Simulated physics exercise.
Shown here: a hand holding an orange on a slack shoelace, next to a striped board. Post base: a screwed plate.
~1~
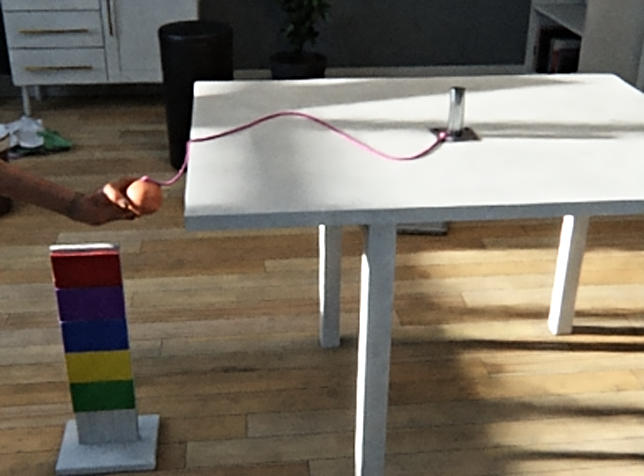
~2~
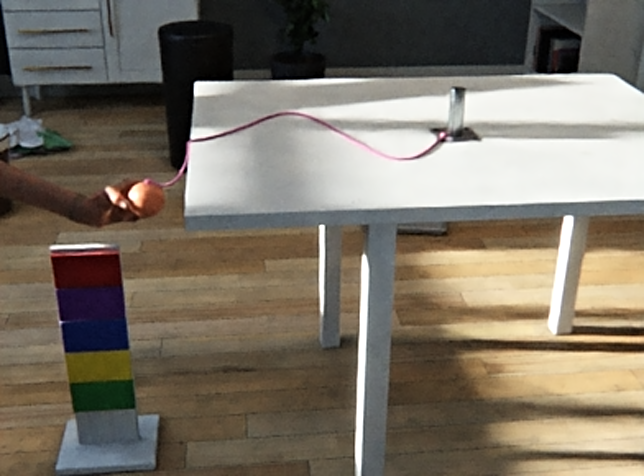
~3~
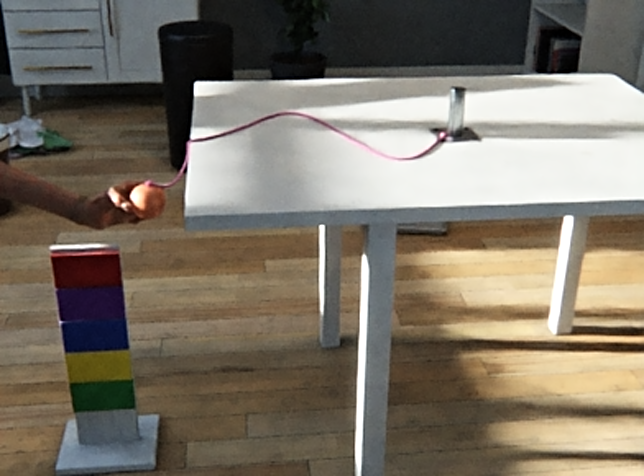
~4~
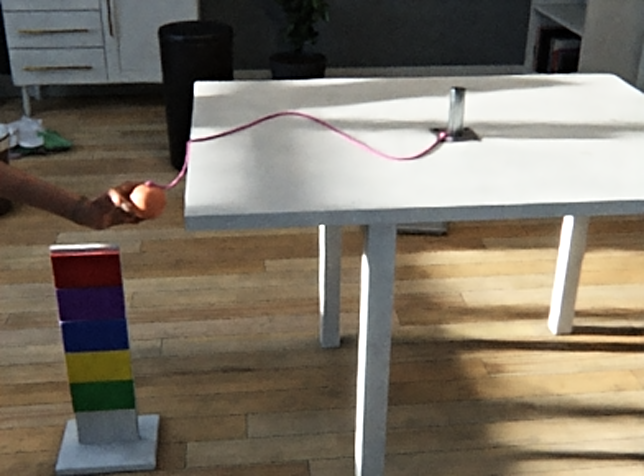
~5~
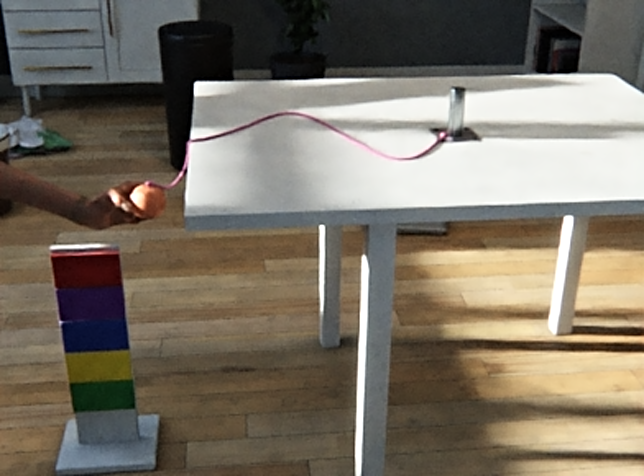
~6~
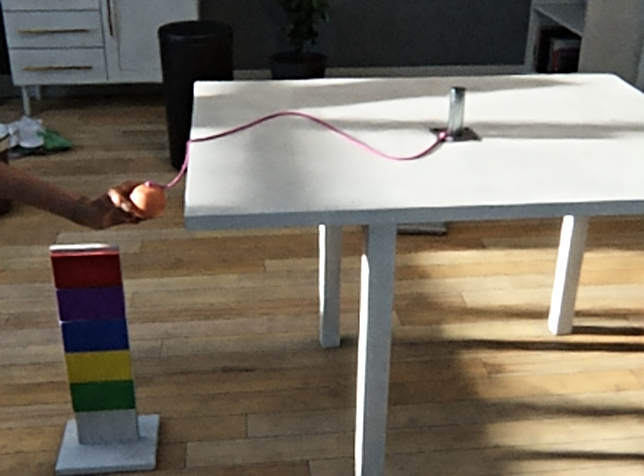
In a room with a wooden floor, a hand holds an orange ball on a slack pink cord that curves across a white table to a small metal post, beside a colour-banded block, and almost nothing moves.
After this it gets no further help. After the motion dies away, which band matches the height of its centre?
The yellow one.
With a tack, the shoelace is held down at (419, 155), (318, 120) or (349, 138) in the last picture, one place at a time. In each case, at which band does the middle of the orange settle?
In order: Blue; red; purple.
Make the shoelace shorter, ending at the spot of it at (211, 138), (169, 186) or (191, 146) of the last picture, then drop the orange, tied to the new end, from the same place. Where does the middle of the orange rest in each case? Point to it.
Taking the tries in order gives (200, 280), (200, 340) and (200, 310).
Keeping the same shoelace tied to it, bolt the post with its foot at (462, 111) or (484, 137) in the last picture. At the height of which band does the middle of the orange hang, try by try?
First try: Blue; second try: Blue.
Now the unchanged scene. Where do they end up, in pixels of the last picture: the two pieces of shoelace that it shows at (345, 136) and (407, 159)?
Near (272, 144) and (363, 139).
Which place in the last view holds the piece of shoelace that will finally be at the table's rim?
Check around (299, 114) - that's where it is.
Early on, orange near (181, 336); level with blue.
Midway, orange near (222, 354); level with yellow.
Finally, orange near (205, 360); level with yellow. Its middle rests at the yellow band.
